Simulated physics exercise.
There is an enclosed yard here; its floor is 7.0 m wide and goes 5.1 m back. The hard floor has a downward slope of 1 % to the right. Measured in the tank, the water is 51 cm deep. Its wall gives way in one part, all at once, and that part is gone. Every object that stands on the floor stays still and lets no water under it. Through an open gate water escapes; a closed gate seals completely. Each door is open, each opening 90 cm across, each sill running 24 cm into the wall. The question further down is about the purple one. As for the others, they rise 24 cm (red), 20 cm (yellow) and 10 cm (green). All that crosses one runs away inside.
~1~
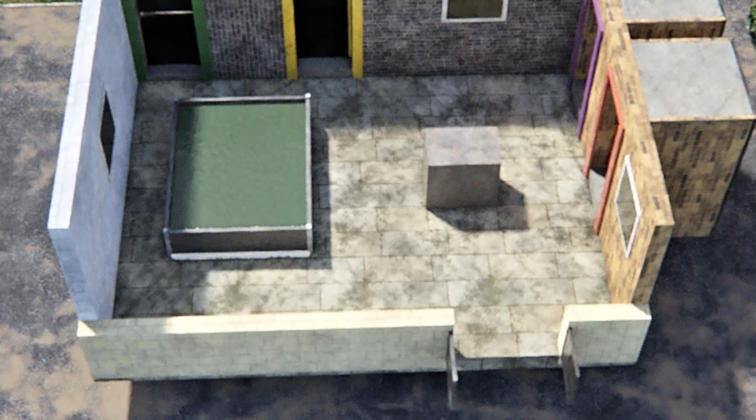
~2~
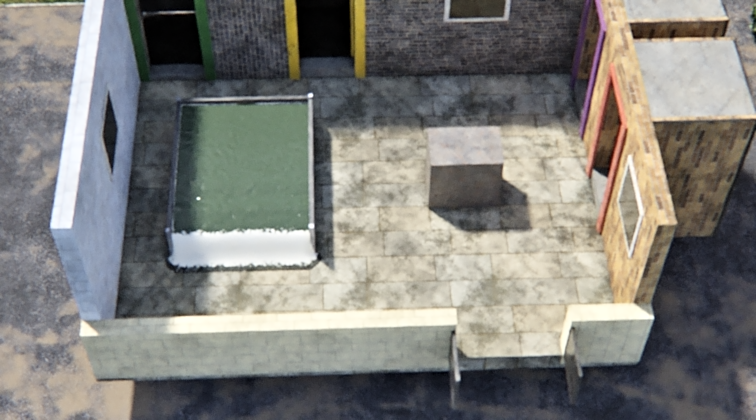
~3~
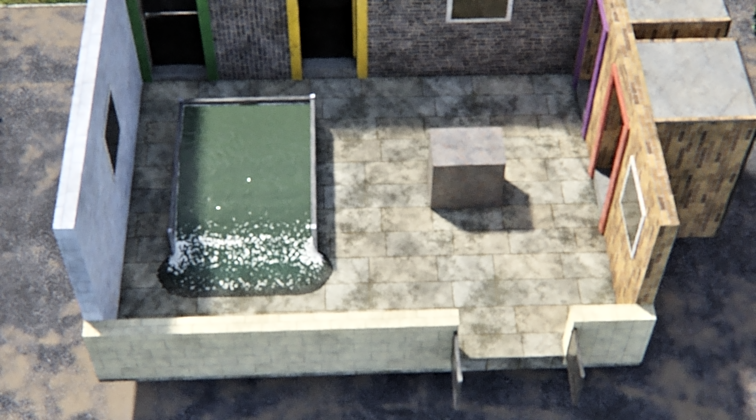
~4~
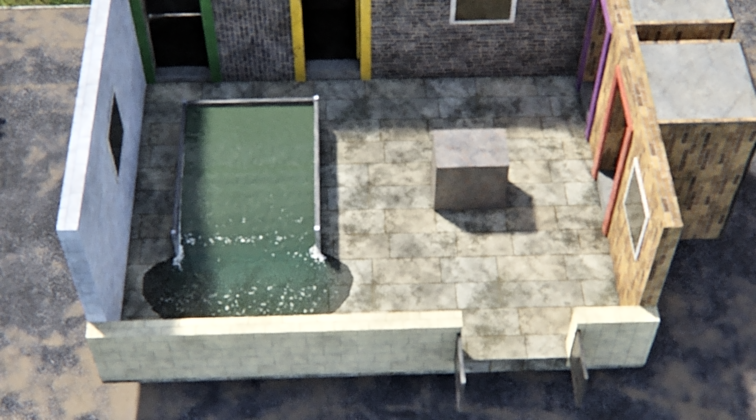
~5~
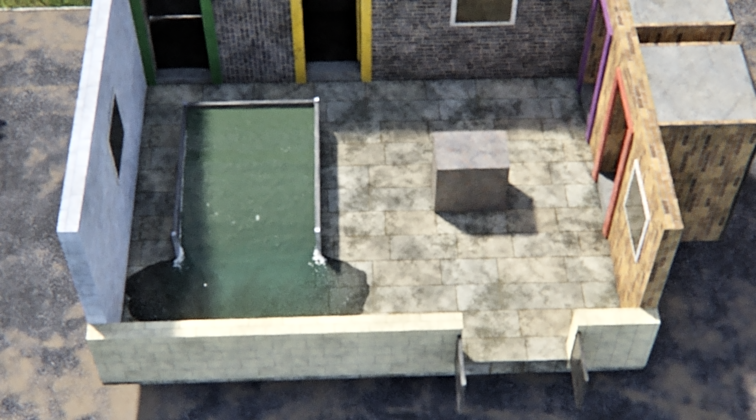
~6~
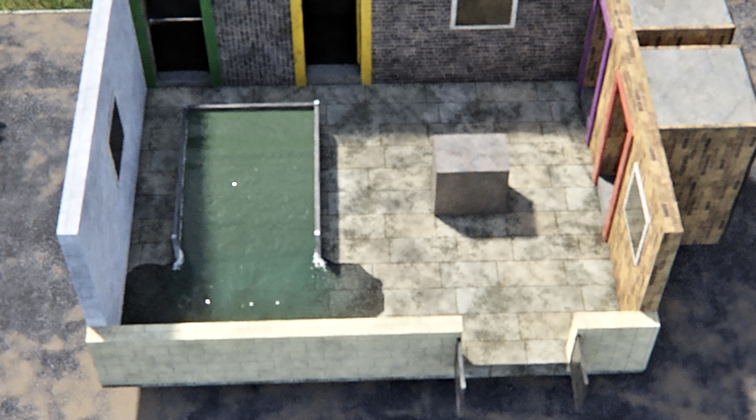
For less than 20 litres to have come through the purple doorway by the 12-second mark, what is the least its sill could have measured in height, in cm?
9.5 cm or so.
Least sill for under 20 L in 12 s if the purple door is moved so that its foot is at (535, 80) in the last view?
Close to 11.0 cm at the least.
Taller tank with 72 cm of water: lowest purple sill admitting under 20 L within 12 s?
Step height: Approx. 13.0 cm.
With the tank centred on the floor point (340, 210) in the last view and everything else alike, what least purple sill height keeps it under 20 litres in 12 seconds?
About 8.0 centimetres.
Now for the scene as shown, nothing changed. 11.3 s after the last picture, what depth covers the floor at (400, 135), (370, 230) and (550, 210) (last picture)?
Depth: About 7, 3, 8 cm.
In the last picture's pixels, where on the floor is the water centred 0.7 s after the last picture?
My guess is close to (255, 237).
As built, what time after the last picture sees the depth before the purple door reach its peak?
Crest at t of about 9.5 s.
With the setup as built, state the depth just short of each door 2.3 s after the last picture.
Centimetres: Purple = 0, red = 0, yellow = 0, green = 0.
Then, 0.7 s after the last picture water covers 20 % of the floor, deepest (37 cm) near (251, 343); it has not reached the purple door.
Then, 2.3 s after the last picture water covers 45 % of the floor, deepest (34 cm) near (118, 357); it has not reached the purple door.
Then, 11.3 s after the last picture water covers 95 % of the floor, deepest (10 cm) near (571, 98); 10 cm at the purple door, 0 litres in over its 25 cm sill.
At the purple door as built, the water peaked near 15 cm, 9.3 s after the last picture.
Run again over the same 12 s with other heights there, 37 litres in over 8 cm, 9 litres over 11 cm. The limit of 20 litres is kept from about 9.5 cm up.
